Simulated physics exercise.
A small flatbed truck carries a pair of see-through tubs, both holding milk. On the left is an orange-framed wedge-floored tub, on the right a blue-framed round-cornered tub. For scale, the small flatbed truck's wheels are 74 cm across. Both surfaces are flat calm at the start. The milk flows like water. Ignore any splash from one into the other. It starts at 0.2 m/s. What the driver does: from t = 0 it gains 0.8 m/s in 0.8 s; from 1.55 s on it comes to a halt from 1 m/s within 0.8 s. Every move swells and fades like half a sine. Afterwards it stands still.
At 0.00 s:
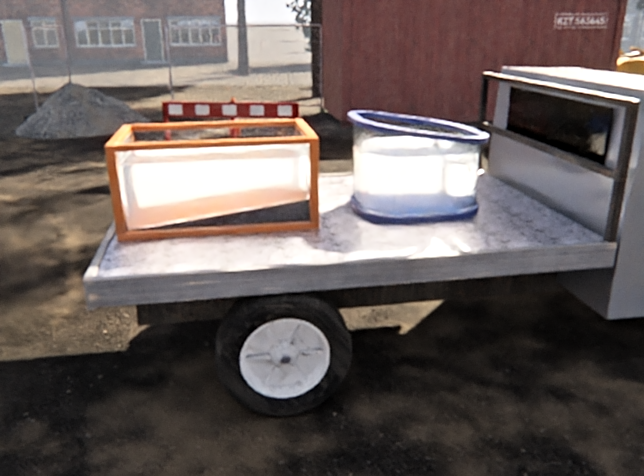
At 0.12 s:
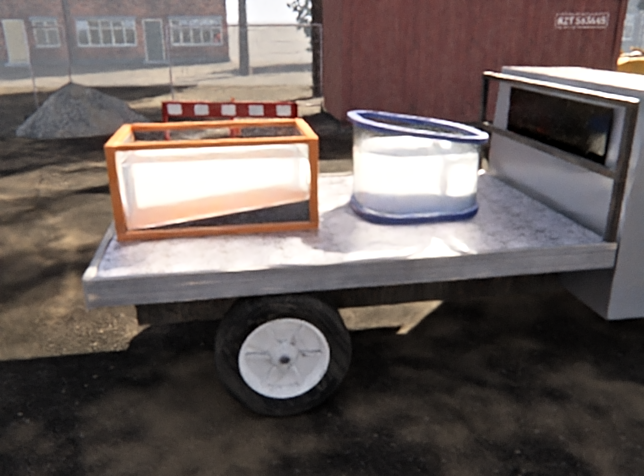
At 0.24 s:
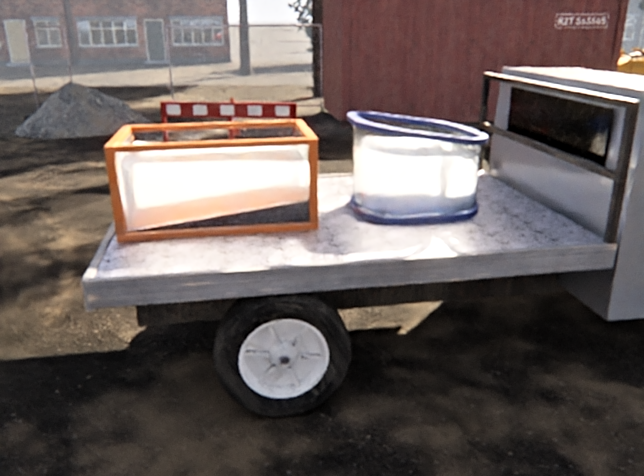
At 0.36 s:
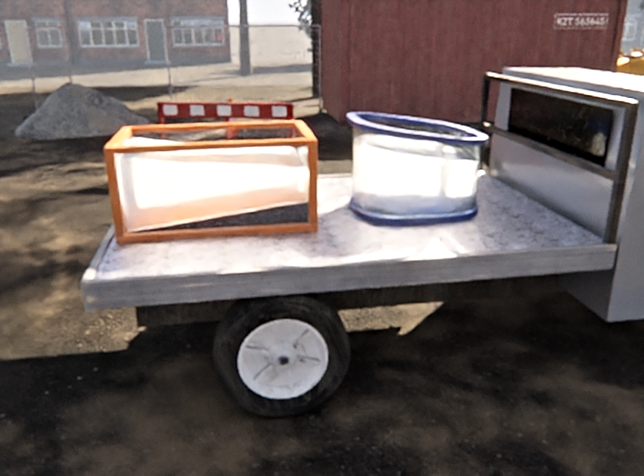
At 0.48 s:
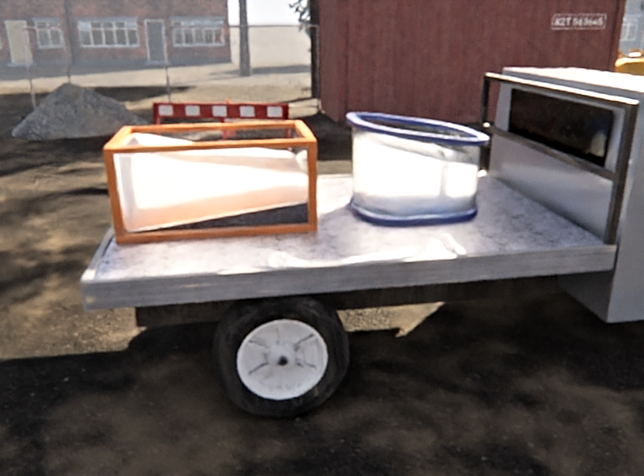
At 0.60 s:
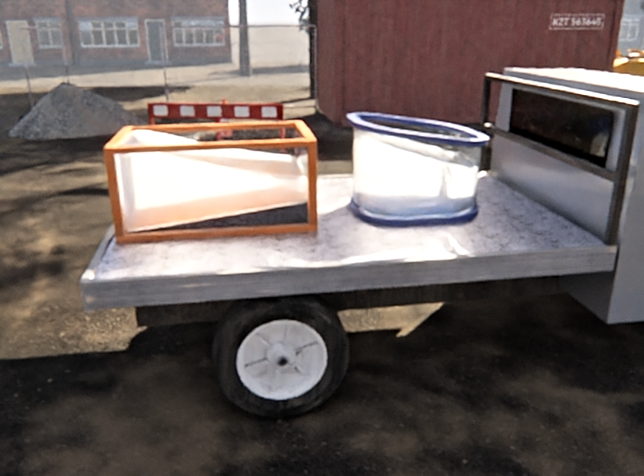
At first, a small flatbed truck carries an orange-framed tub and a blue-framed tub of milk, both surfaces calm. Then the background slips slightly left as the truck starts moving right, and the milk in both tubs tilts, sinking at the right and climbing at the left, the slope growing steeper.
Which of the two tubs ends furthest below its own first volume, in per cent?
It is worse for the right tub.
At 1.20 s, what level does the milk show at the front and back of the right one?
About 42 cm in front and 30 cm behind.
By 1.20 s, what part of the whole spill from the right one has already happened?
About 0 per cent.
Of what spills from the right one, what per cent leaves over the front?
Some 90 per cent of it.
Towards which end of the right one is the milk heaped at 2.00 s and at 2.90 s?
At the front, then the back.
Then, 1.20 s in, the left one has lost nothing (front 47 cm, back 33 cm); the right one has lost nothing (front 43 cm, back 30 cm).
Then, 2.00 s in, the left one has lost nothing (front 39 cm, back 38 cm); the right one has lost nothing (front 48 cm, back 27 cm).
Then, 2.90 s in, the left one has lost nothing (front 34 cm, back 46 cm); the right one has lost 4 per cent, over the front (front 29 cm, back 38 cm).
Then, 5.34 s in, the left one has lost 1 per cent, over the front and the back; the right one has lost 4 per cent, over the front.
